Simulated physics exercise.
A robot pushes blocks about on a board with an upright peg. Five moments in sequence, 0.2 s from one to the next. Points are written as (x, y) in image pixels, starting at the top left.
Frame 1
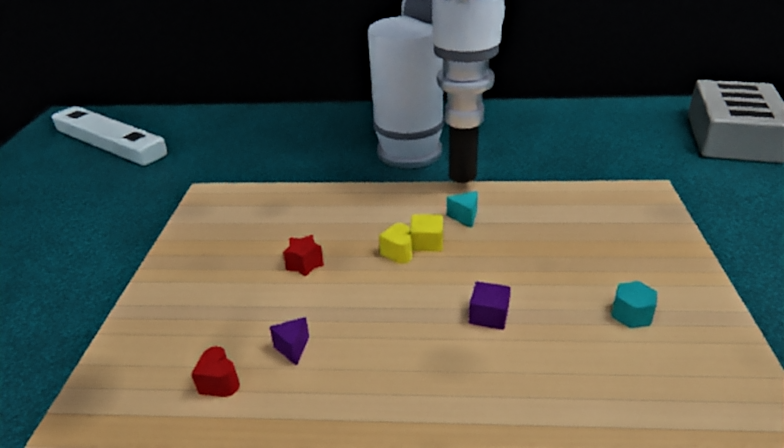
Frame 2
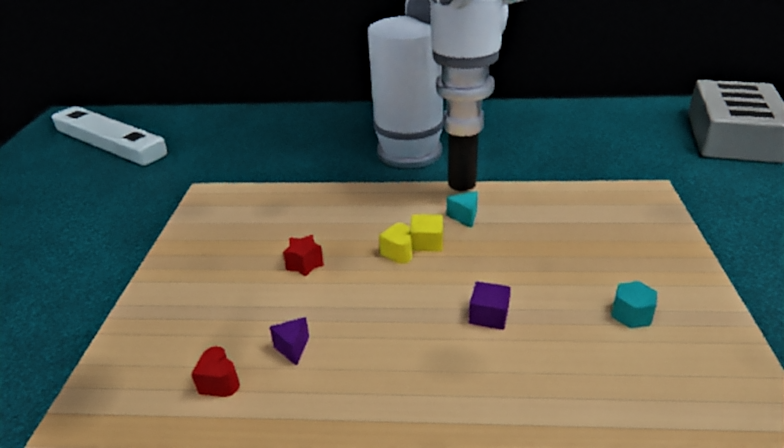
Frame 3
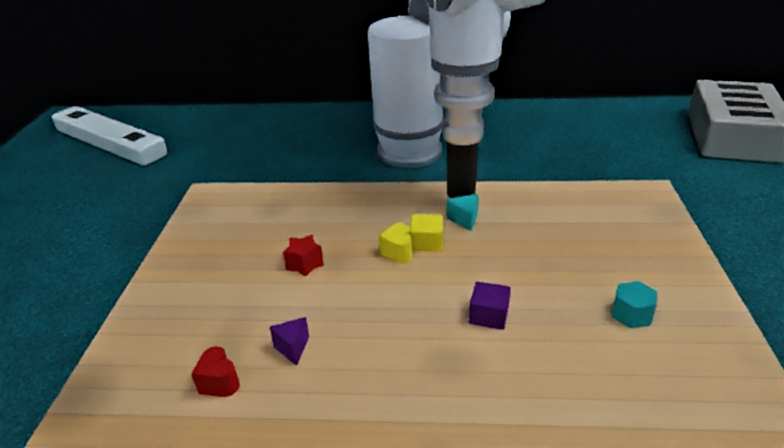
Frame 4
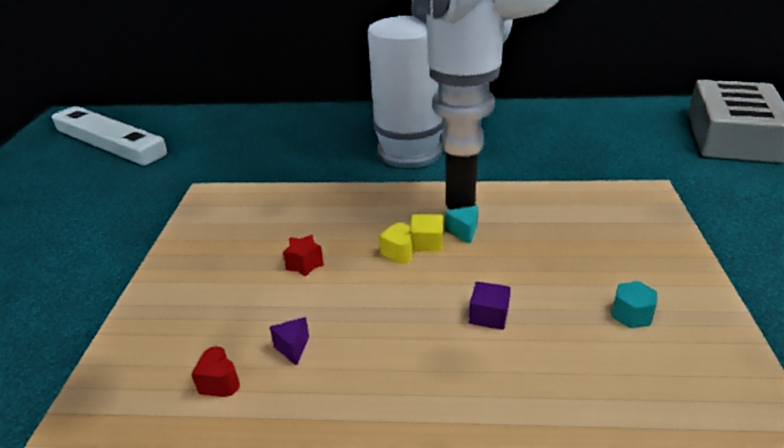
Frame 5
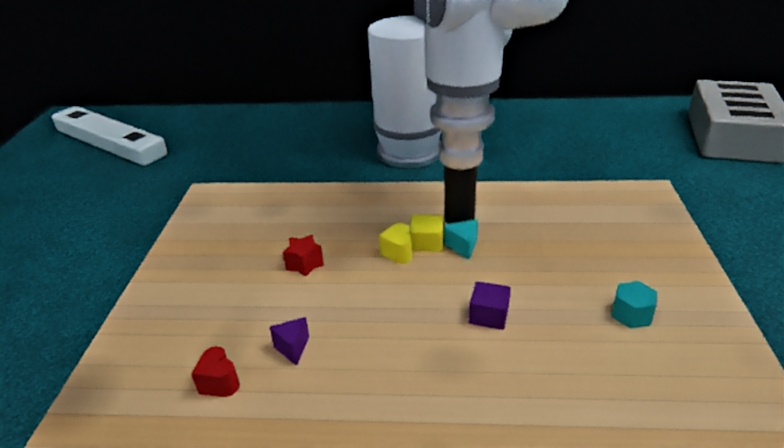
A white and grey robot arm with a black peg stands at the far edge of a pale wooden board, seen from a fixed, raised view facing it. Red, purple, yellow and turquoise blocks lie scattered across the board, two yellow ones together near the peg. The peg moves slightly toward the viewer, pushing the turquoise triangle forward beside the yellow square, while the other blocks stay still.
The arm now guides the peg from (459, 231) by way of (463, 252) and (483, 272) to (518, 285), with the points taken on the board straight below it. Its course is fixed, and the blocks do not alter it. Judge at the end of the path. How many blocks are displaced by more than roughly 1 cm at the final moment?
The count is one.
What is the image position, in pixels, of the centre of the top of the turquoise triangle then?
At roughly (477, 272).
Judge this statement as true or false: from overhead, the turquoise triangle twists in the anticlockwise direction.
That claim is false.
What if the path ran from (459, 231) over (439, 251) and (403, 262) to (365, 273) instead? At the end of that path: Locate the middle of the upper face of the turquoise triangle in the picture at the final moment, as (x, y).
(458, 245)
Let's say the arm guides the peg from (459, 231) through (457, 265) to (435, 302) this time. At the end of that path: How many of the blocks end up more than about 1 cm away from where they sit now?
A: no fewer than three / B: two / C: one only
C.
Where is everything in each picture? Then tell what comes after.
The first picture shows peg tip at (463, 176); block tops, yellow square piece at (427, 223); turquoise triangle at (466, 199).
The second picture shows peg at (462, 184); blocks unchanged.
The third picture shows peg at (461, 193); turquoise triangle at (466, 201).
The fourth picture shows peg at (460, 205); turquoise triangle at (465, 214).
The fifth picture shows peg at (459, 218); yellow square piece at (427, 223); turquoise triangle at (464, 228).
On the path given first. One third of the way, peg at (463, 240); turquoise triangle at (465, 251), turned 10° clockwise.
Two thirds of the way, peg at (485, 259); turquoise triangle at (477, 271), turned 50° clockwise.
At the end, peg at (519, 272); yellow square piece in place; turquoise triangle at (477, 272), turned 55° clockwise.
